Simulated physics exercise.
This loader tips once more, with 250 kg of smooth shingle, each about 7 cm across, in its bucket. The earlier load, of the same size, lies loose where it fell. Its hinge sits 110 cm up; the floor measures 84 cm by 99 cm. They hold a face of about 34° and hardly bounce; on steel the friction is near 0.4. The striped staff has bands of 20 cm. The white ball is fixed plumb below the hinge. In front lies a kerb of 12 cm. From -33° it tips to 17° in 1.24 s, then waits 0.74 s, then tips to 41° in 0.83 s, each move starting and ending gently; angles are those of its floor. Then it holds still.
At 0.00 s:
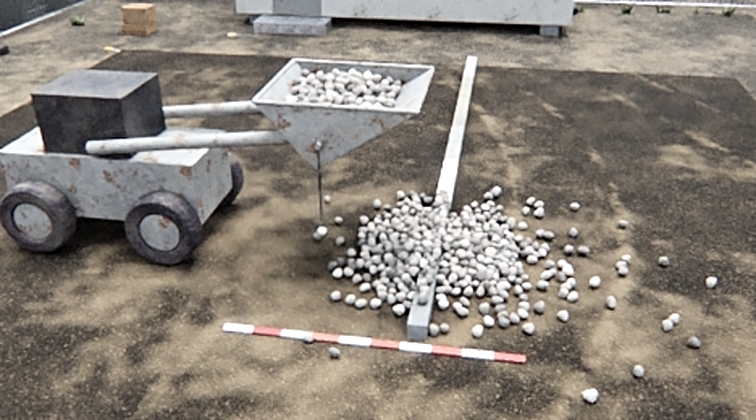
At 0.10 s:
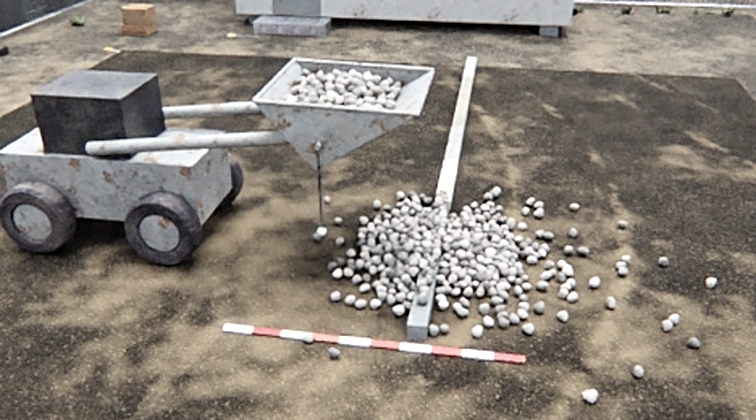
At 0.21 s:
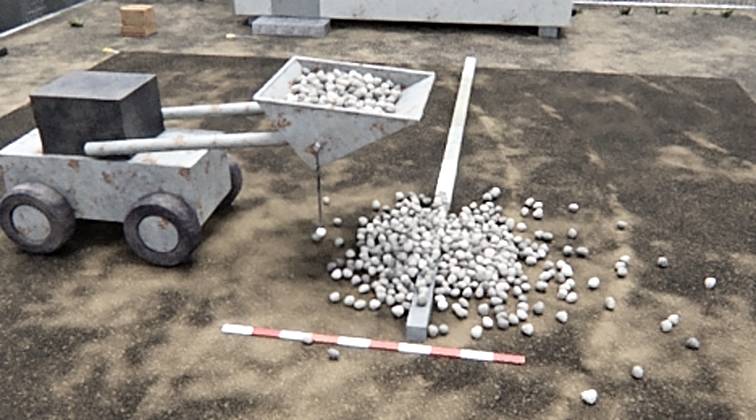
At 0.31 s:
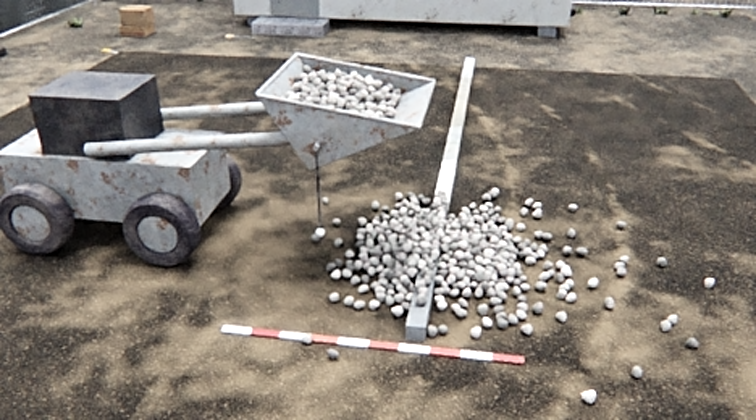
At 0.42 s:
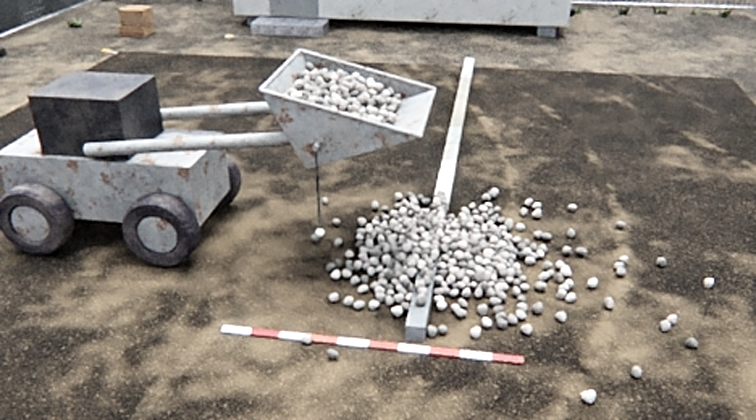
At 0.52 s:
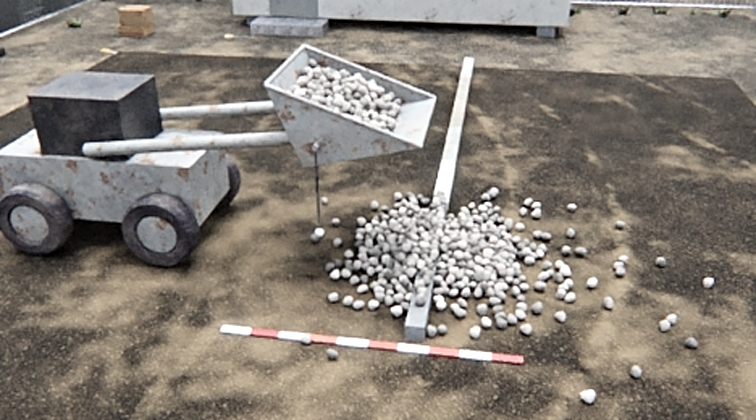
In this clip, a wheeled loader holds a bucket of smooth pale stones above a loose pile lying across a kerb, and the bucket gradually tilts downward on its right side while the stones inside shift slightly.
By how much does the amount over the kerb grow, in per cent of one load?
Some 73 per cent is added.
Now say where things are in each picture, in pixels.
In the first frame, lip at (418, 112), floor tilted -33°, highest stones at (340, 82). The earlier load is highest near (430, 228), 18 cm above ground level, 48 % on this side of the kerb, 52 % over the kerb.
In the second frame, the bucket is at -32°, its lip at (418, 115); the top of the load is at (338, 84); the stones move at 0.1 m/s on average.
In the third frame, lip at (419, 120), floor tilted -29°, highest stones at (324, 82); the stones move at 0.1 m/s on average.
In the fourth frame, lip at (420, 127), floor tilted -25°, highest stones at (317, 80); the stones move at 0.2 m/s on average.
In the fifth frame, the bucket is at -20°, its lip at (421, 137); the top of the load is at (312, 77); the stones move at 0.2 m/s on average.
In the sixth frame, the bucket is at -14°, its lip at (421, 147); the top of the load is at (313, 75); the stones move at 0.2 m/s on average.
After 0.9 s the floor is at 9°; in per cent of one load, 100 in the bucket, 48 on this side of the kerb, 52 over the kerb; the foremost stones are at (656, 283).
After 1.3 s the floor is at 17°; in per cent of one load, 94 in the bucket, 53 on this side of the kerb, 52 over the kerb; the foremost stones are at (656, 283).
After 3.3 s the floor is at 41°; in per cent of one load, 0 in the bucket, 75 on this side of the kerb, 125 over the kerb; the foremost stones are at (656, 280).
After 5.7 s the floor is at 41°; in per cent of one load, 0 in the bucket, 75 on this side of the kerb, 125 over the kerb; the foremost stones are at (656, 280). Net gain over the kerb, 73.
